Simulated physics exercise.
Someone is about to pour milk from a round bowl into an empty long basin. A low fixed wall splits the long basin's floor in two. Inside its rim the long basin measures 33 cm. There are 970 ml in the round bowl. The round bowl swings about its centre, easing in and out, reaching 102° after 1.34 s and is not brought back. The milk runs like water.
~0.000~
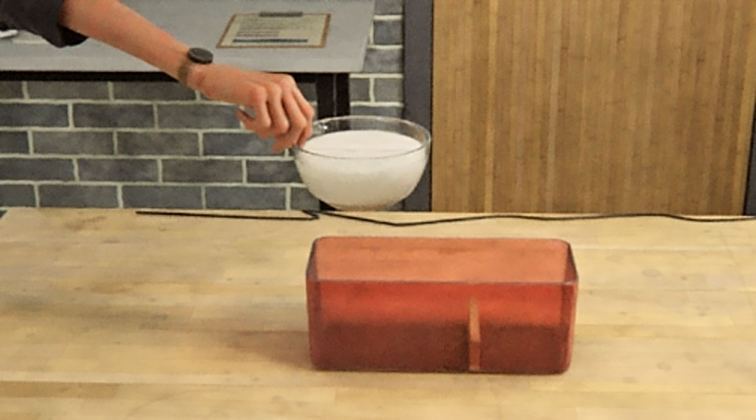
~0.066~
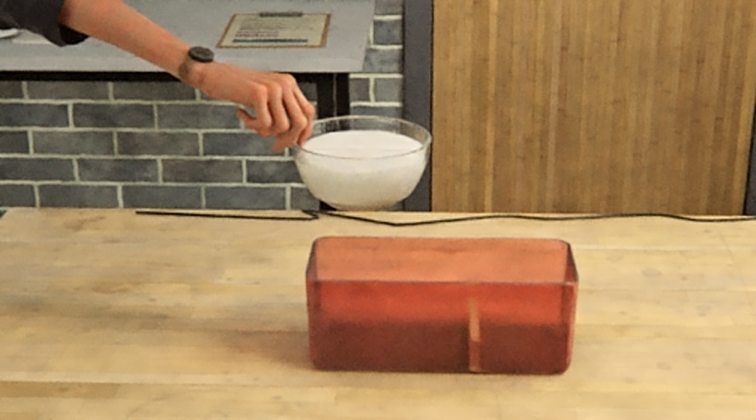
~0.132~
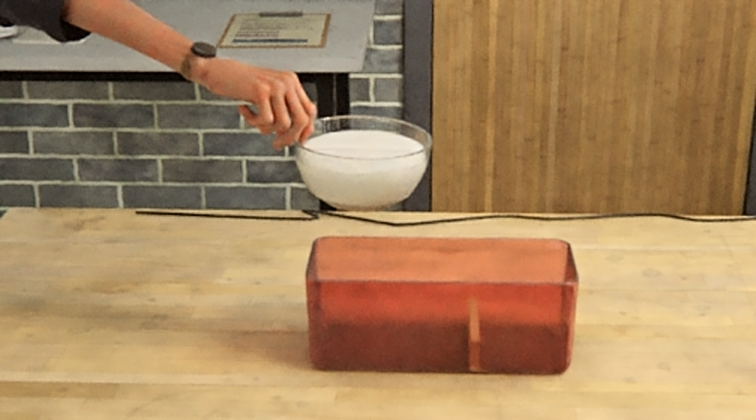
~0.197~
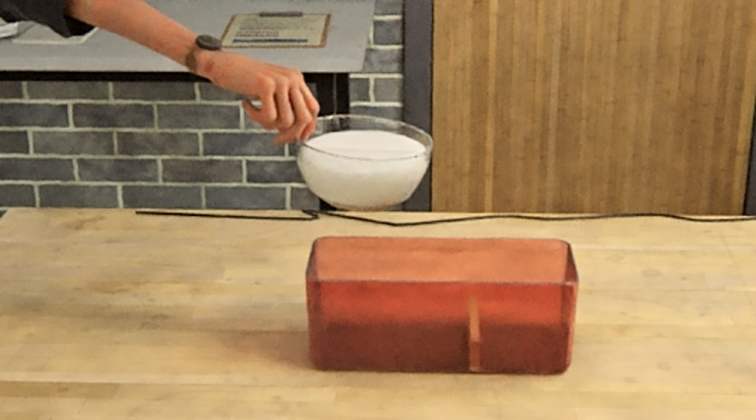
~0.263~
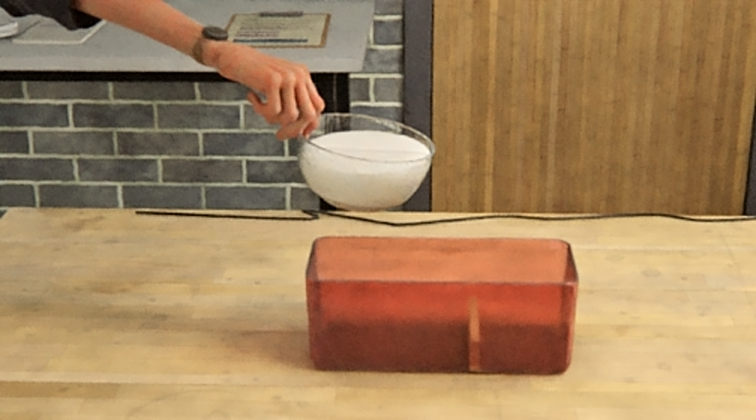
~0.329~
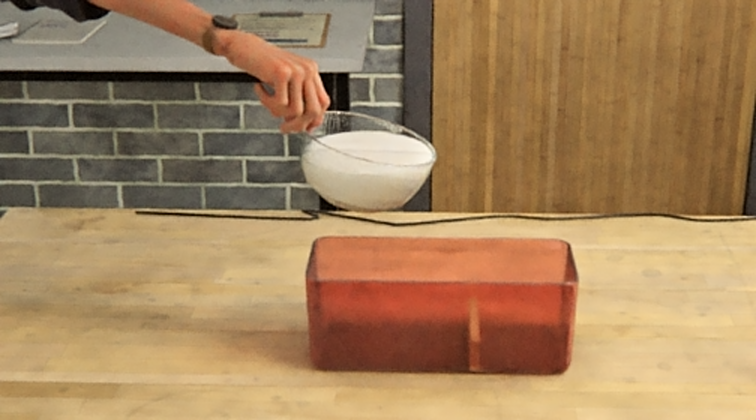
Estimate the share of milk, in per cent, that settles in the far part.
Roughly 56 per cent is past the wall.
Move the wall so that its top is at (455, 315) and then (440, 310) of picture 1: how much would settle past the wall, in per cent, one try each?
In turn about 75 and 85 per cent.
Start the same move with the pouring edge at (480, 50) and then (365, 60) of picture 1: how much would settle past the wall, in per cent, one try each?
In turn about 55 and 10 per cent.
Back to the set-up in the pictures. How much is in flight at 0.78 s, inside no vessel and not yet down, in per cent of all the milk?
Near 30 in a hundred.
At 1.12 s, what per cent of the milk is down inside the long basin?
Some 92 per cent.
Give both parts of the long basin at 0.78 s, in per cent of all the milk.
Some 4 per cent left and 22 right.
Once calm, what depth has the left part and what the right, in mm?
Some 16 mm on the left and 36 mm on the right.
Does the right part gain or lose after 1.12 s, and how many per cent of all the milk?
The share moves down, by some 4 per cent.
By 0.78 s the tilt is 64° and 45 per cent is still to pour, 4 is left of the wall and 21 right of it.
By 1.12 s the tilt is 95° and 4 per cent is still to pour, 32 is left of the wall and 59 right of it.
By 1.46 s the tilt is 102° and 0 per cent is still to pour, 43 is left of the wall and 57 right of it.
By 1.84 s the tilt is 102° and 0 per cent is still to pour, 44 is left of the wall and 56 right of it.
At rest 44 per cent lies left of the wall, 56 right of it and 0 outside.
